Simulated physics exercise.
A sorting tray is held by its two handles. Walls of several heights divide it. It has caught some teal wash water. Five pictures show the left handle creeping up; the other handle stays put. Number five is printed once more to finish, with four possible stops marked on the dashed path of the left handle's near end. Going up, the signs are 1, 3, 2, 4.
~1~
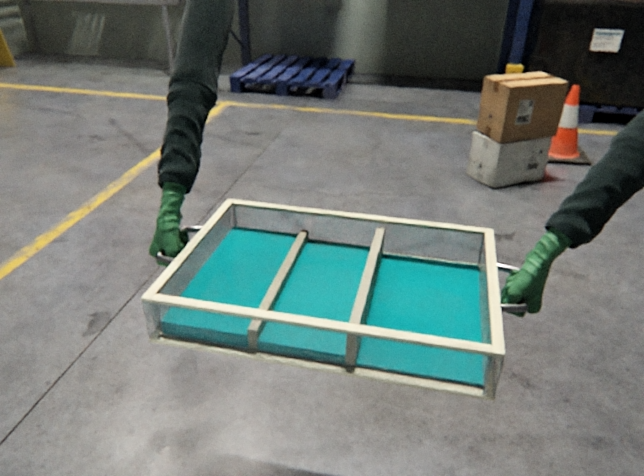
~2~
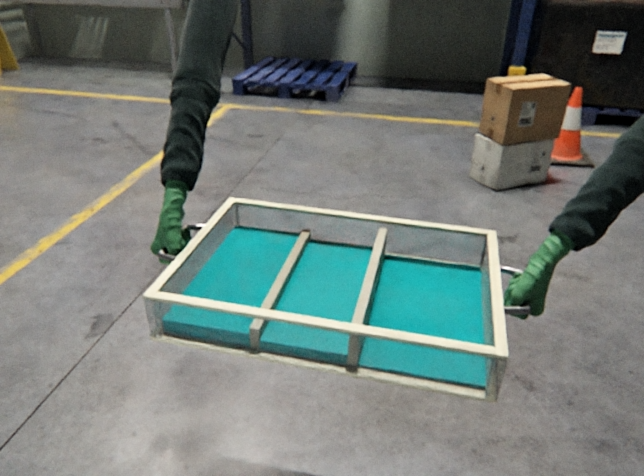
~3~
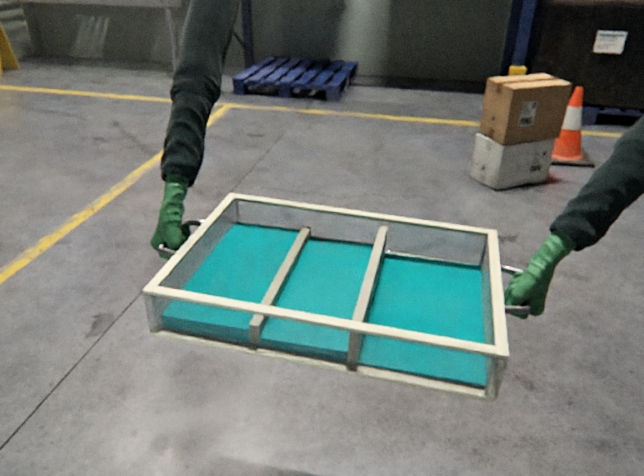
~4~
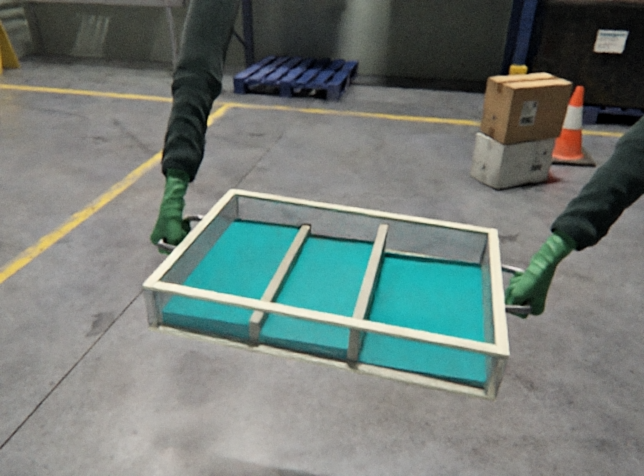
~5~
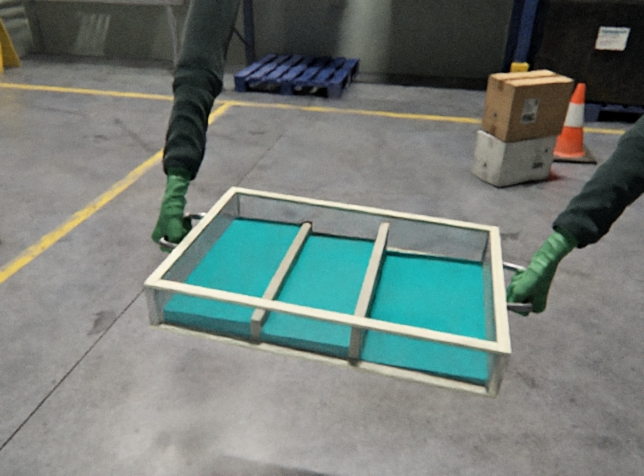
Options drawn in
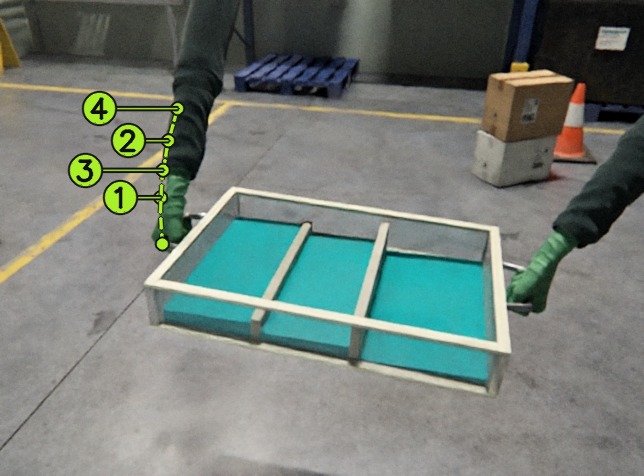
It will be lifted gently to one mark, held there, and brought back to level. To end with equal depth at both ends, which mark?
Choose 4.
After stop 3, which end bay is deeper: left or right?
The left end bay.
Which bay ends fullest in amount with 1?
That is the left bay.
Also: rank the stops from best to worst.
The order is 4, 2, 3, 1.
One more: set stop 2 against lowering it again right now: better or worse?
It is better.
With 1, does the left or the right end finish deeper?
The left one.
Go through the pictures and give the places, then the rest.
In the first picture, the tray is level; deepest in the left bay, at (242, 273), shallowest in the right; left handle at (173, 243).
The second picture shows tipped about 1° down to the right; no wall is crossed; left handle at (175, 241).
The third picture shows tipped about 2° down to the right; no wall is crossed; left handle at (175, 236).
The fourth picture shows tipped about 3° down to the right; no wall is crossed; left handle at (175, 231).
The fifth picture shows tipped about 3° down to the right; deepest in the left bay, at (245, 262), shallowest in the right; left handle at (176, 229).
In lime, 1 at (160, 197); 2 at (168, 140); 3 at (163, 170); 4 at (177, 108).
With 1, the left end bay stands much deeper than the other; nothing spills.
With 2, the left end bay stands a little deeper than the other; nothing spills.
With 3, the left end bay stands much deeper than the other; nothing spills.
With 4, the two end bays stand about equally deep; nothing spills.
